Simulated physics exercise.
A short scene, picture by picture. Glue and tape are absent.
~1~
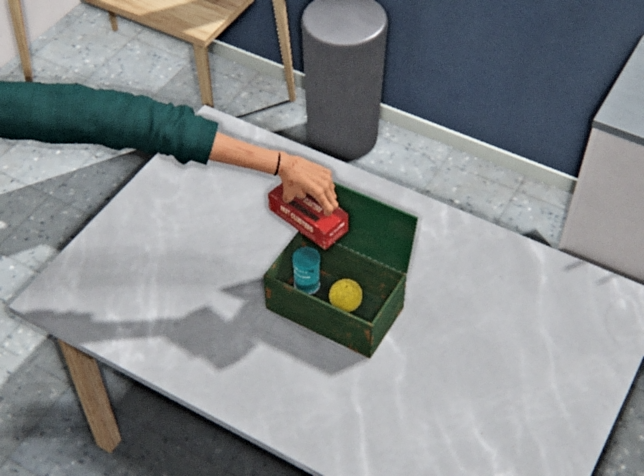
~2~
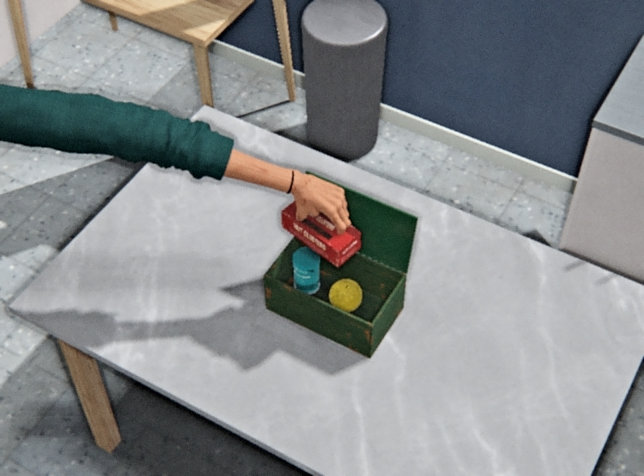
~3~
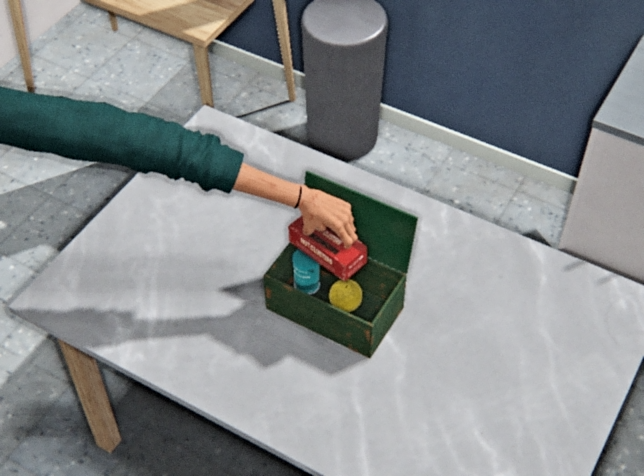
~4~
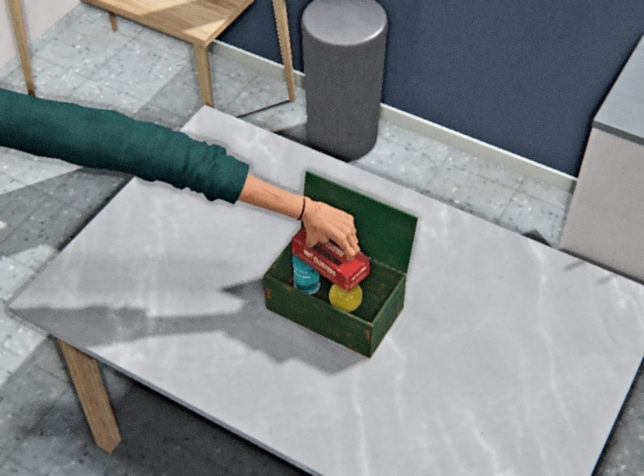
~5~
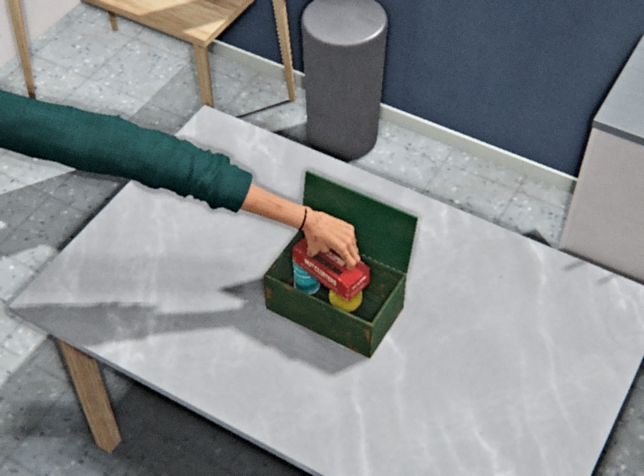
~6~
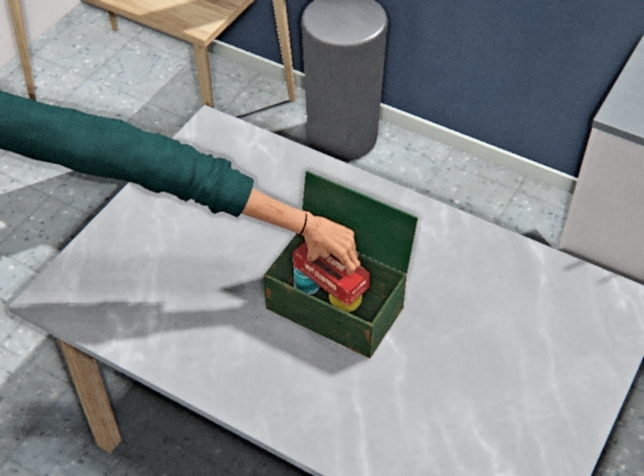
A hand in a green sleeve lowering a red carton into an open green box holding a blue container and yellow apple.
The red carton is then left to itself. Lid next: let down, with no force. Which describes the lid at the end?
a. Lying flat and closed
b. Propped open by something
Lying flat and closed.
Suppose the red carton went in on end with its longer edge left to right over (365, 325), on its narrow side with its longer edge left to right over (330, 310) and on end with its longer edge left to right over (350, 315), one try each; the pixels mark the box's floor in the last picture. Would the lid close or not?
First try: It is held up; second try: It shuts flat; third try: It stays ajar.
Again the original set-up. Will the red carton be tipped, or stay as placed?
Observation: It tilts over.
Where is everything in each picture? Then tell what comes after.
On its way; red carton (308, 212); yellow apple (346, 296), in the first picture.
On its way; red carton (321, 230); yellow apple (346, 296), in the second picture.
On its way; red carton (327, 244); yellow apple (346, 296), in the third picture.
On its way; red carton (330, 256), in the fourth picture.
On its way; red carton (331, 265), in the fifth picture.
Put in, still held; red carton (331, 270), in the sixth picture.
Then, 0.40 s later than the last frame, red carton on its side near (332, 311); yellow apple moved a little.
Then, 1.30 s later than the last frame, lid 77° above the rim; red carton on its side near (334, 311); yellow apple moved a little.
Then, 1.80 s later than the last frame, lid 46° above the rim; red carton on its side near (334, 311); yellow apple moved a little.
Then, 2.20 s later than the last frame, lid 14° above the rim; red carton on its side near (334, 311); yellow apple moved a little.
When it is over, lid shut; lying over in the box, red carton; moved from the start, yellow apple; turquoise tin as before. End places, in pixels of the last picture, red carton near (334, 311).
